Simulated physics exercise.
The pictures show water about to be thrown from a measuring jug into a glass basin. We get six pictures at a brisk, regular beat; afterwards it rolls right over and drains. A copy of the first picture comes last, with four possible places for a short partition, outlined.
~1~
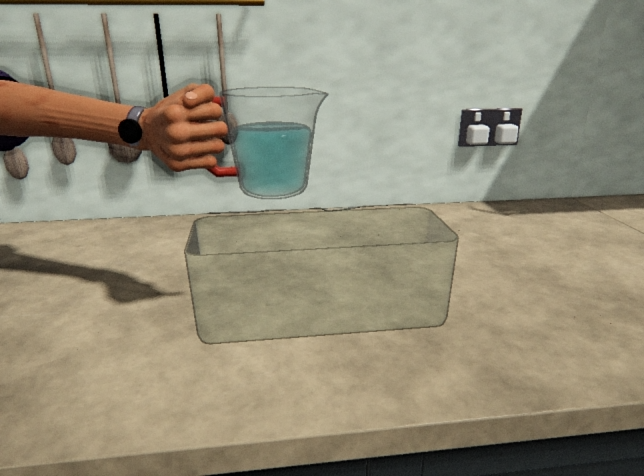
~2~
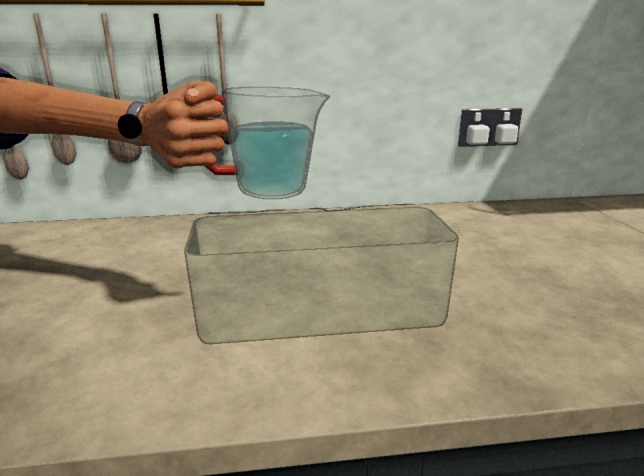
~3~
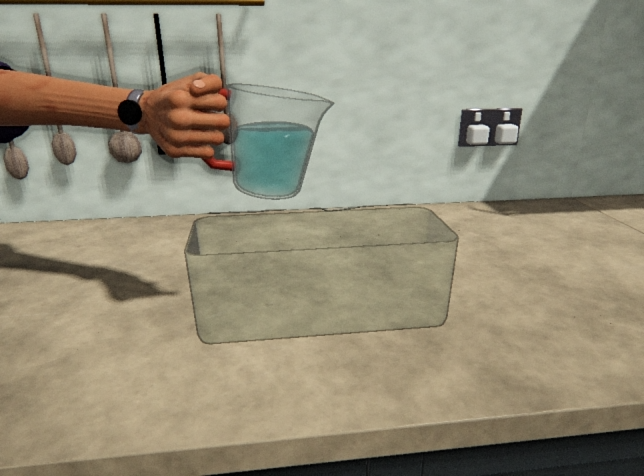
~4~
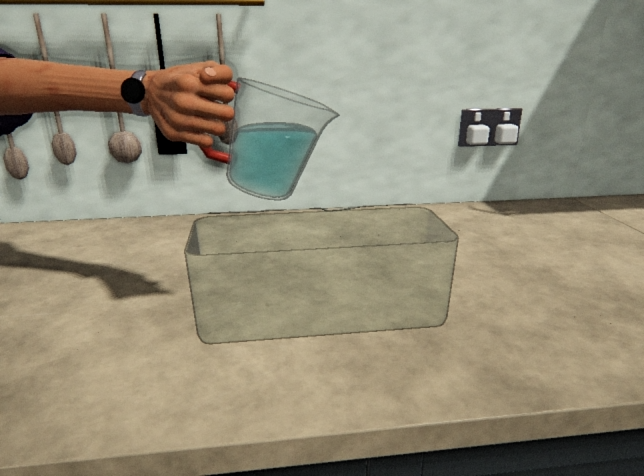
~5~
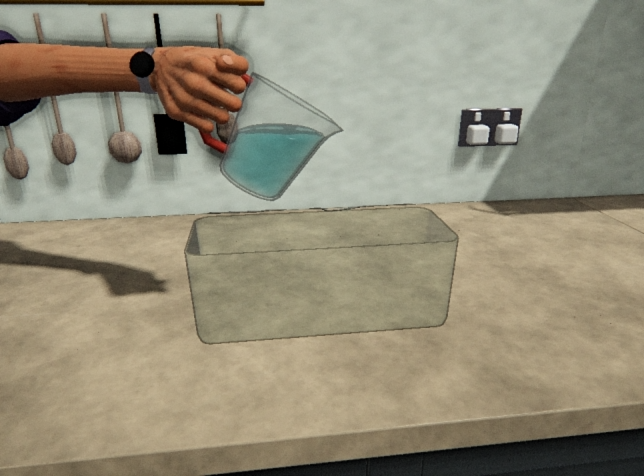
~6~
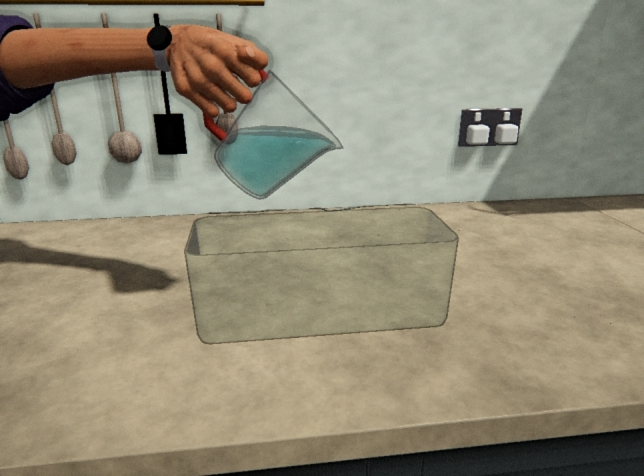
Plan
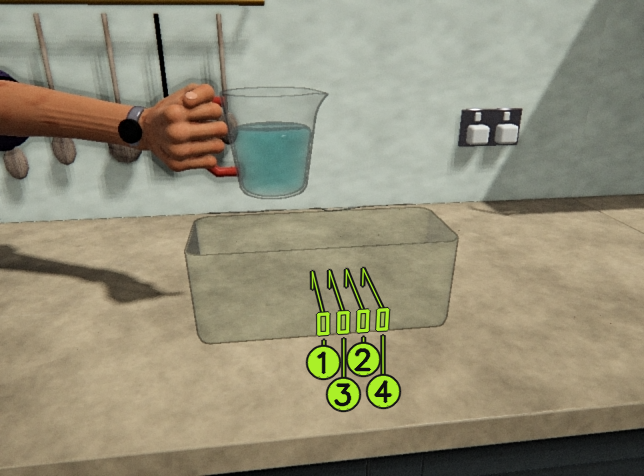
A hand wearing a dark watch held a clear jug of blue liquid above an empty glass basin on a counter, then steadily tilted it to the right, the liquid shifting toward the lip.
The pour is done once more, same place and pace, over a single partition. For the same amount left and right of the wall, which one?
4 beats the others.
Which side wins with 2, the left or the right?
The right one.
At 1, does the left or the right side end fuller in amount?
The right one.
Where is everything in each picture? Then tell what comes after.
The first frame shows upright, lip at (326, 93); basin from (198, 340) to (446, 322); nothing has left yet.
The second frame shows tipped about 2°, lip at (328, 96); nothing has left yet.
The third frame shows tipped about 9°, lip at (333, 102); nothing has left yet.
The fourth frame shows tipped about 18°, lip at (338, 114); nothing has left yet.
The fifth frame shows tipped about 31°, lip at (342, 129); nothing has left yet.
The sixth frame shows tipped about 45°, lip at (342, 146); nothing has left yet.
On the marked copy, 1 at (323, 340); 2 at (363, 337); 3 at (343, 338); 4 at (383, 335).
With 1, about 10 % ends left of the wall and 89 % right of it.
With 2, about 11 % ends left of the wall and 88 % right of it.
With 3, about 10 % ends left of the wall and 89 % right of it.
With 4, about 45 % ends left of the wall and 54 % right of it.
